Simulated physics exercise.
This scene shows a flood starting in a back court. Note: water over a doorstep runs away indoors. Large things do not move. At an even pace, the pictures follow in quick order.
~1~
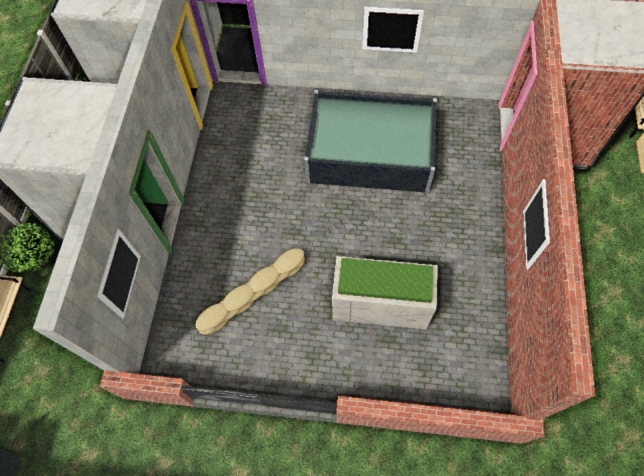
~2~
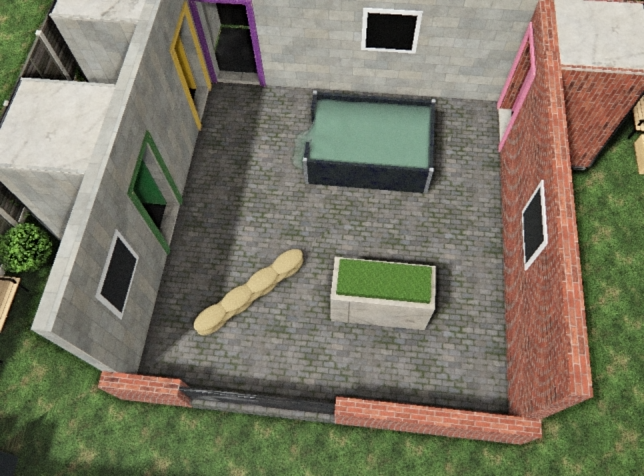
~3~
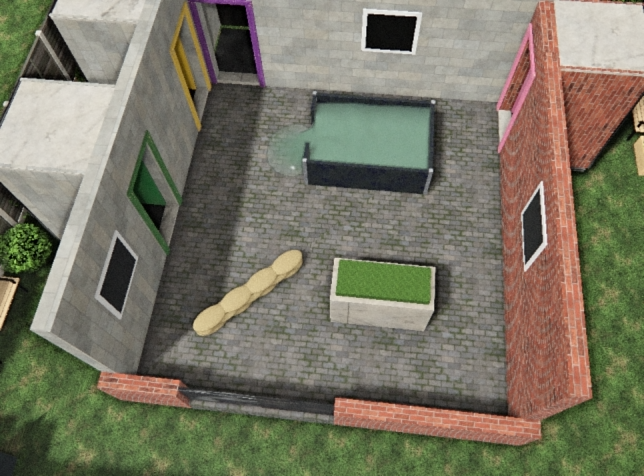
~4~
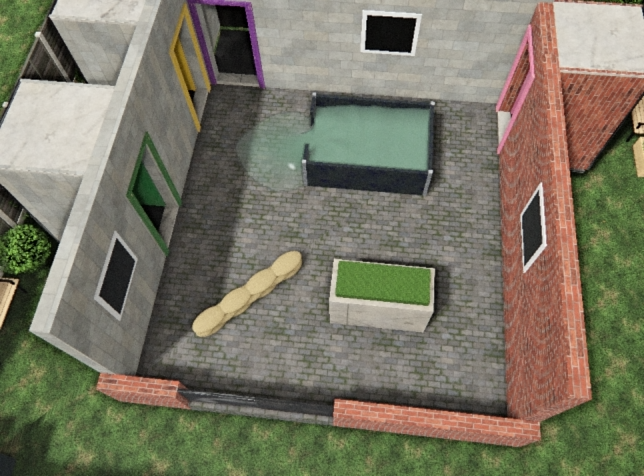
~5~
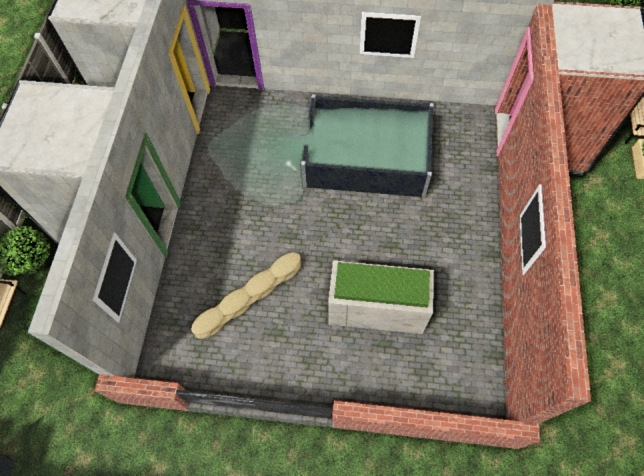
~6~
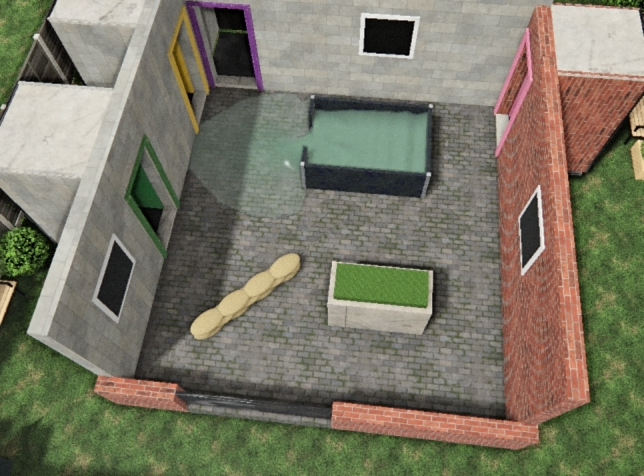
Water pouring from the left side of a dark tank and spreading leftward across the paving of a walled court.
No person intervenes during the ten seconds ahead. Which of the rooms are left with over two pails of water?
Yellow door: Over two buckets, pink door: At most two buckets, green door: Over two buckets, purple door: Over two buckets.
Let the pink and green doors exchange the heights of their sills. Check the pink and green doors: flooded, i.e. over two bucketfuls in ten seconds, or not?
The pink door remains within bounds, and the green door surpasses the threshold.
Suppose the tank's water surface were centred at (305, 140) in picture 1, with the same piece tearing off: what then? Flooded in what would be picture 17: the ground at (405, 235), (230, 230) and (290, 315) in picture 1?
In that order: Dry, covered, no water.
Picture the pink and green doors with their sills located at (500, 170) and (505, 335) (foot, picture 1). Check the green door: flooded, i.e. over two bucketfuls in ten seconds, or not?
My take is that the green door remains below.
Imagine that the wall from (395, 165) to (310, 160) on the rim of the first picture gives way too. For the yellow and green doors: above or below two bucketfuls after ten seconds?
As for the doors, yellow doesn't reach it and green gets past it.
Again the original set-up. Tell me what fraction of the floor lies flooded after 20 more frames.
About 35 %.
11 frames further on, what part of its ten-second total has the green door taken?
Share by then: 25 in a hundred.
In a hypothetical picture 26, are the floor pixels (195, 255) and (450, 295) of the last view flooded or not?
Soaked, not wet.
A moment on, water covers 20 % of the floor; the yellow door over two buckets in, the pink door not reached, the green door wet at the sill, nothing in, the purple door wet at the sill, nothing in.
Next, water covers 25 % of the floor; the yellow door far over two buckets in, the pink door not reached, the green door under two buckets in, the purple door under two buckets in.
Then, water covers 35 % of the floor; the yellow door far over two buckets in, the pink door not reached, the green door over two buckets in, the purple door over two buckets in.
Later, water covers 60 % of the floor; the yellow door far over two buckets in, the pink door not reached, the green door over two buckets in, the purple door far over two buckets in.
In the end, water covers 80 % of the floor; the yellow door far over two buckets in, the pink door under two buckets in, the green door over two buckets in, the purple door far over two buckets in.
